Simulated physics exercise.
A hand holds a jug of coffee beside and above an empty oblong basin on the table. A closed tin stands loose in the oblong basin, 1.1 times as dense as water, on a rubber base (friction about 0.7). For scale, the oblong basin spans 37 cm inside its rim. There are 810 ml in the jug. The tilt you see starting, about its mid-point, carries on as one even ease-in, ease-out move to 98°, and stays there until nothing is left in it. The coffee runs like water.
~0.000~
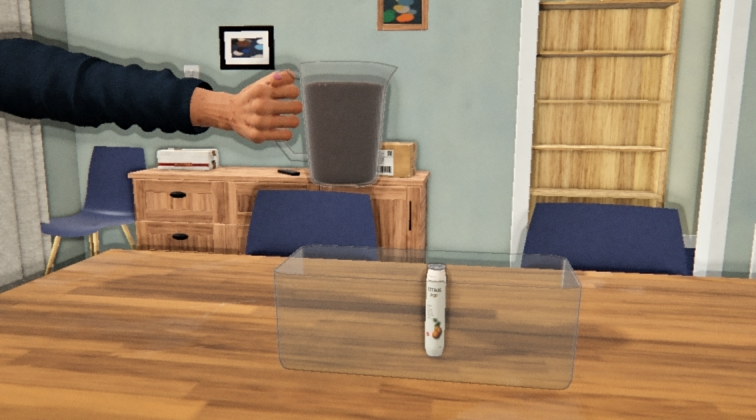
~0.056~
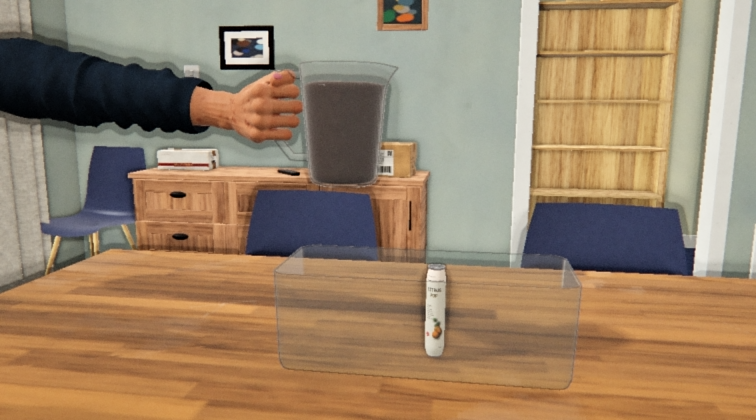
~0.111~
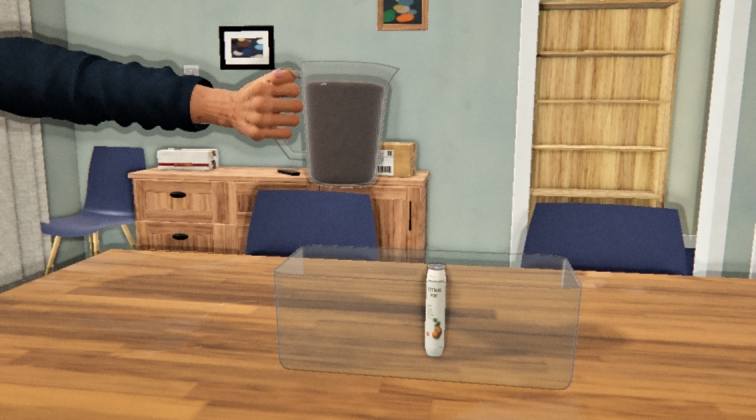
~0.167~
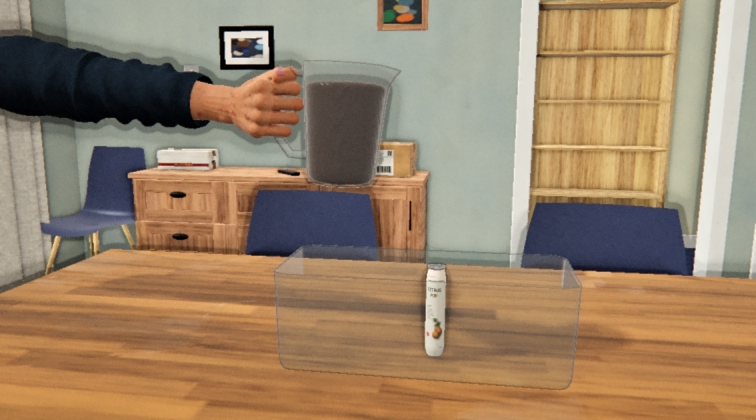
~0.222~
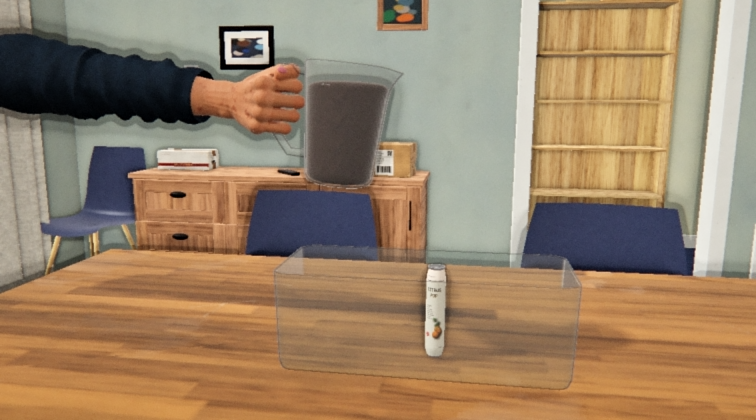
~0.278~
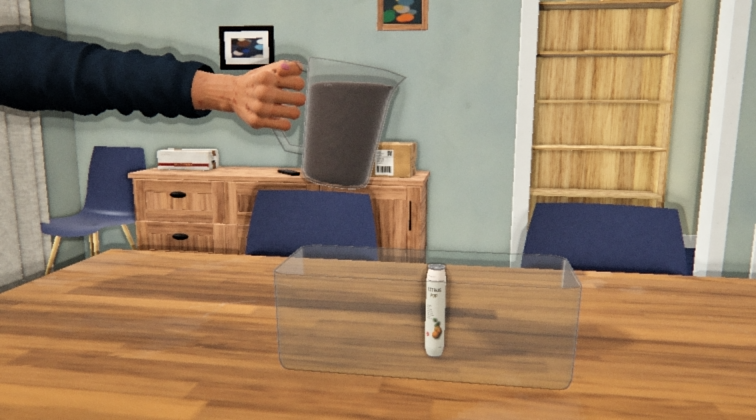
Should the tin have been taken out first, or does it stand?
It keeps standing.
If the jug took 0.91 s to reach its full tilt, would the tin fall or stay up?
Then it keeps standing.
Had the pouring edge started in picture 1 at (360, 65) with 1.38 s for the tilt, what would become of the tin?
Then it goes over.
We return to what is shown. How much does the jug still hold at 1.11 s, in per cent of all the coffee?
About 46 per cent.
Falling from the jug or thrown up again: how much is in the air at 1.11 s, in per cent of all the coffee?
About 20 per cent.
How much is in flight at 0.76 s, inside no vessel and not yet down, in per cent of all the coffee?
Near 10 in a hundred.
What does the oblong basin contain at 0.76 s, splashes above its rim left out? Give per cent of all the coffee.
About 1 per cent.
Then, 0.76 s in, the tilt is 57° and 89 per cent is still to pour; the tin stands where it began.
Then, 1.11 s in, the tilt is 89° and 46 per cent is still to pour; the tin stands where it began.
Then, 1.48 s in, the tilt is 98° and 7 per cent is still to pour; the tin stands where it began.
Then, 1.88 s in, the tilt is 98° and 0 per cent is still to pour; the tin stands where it began.
Finally, the tin stands where it began.
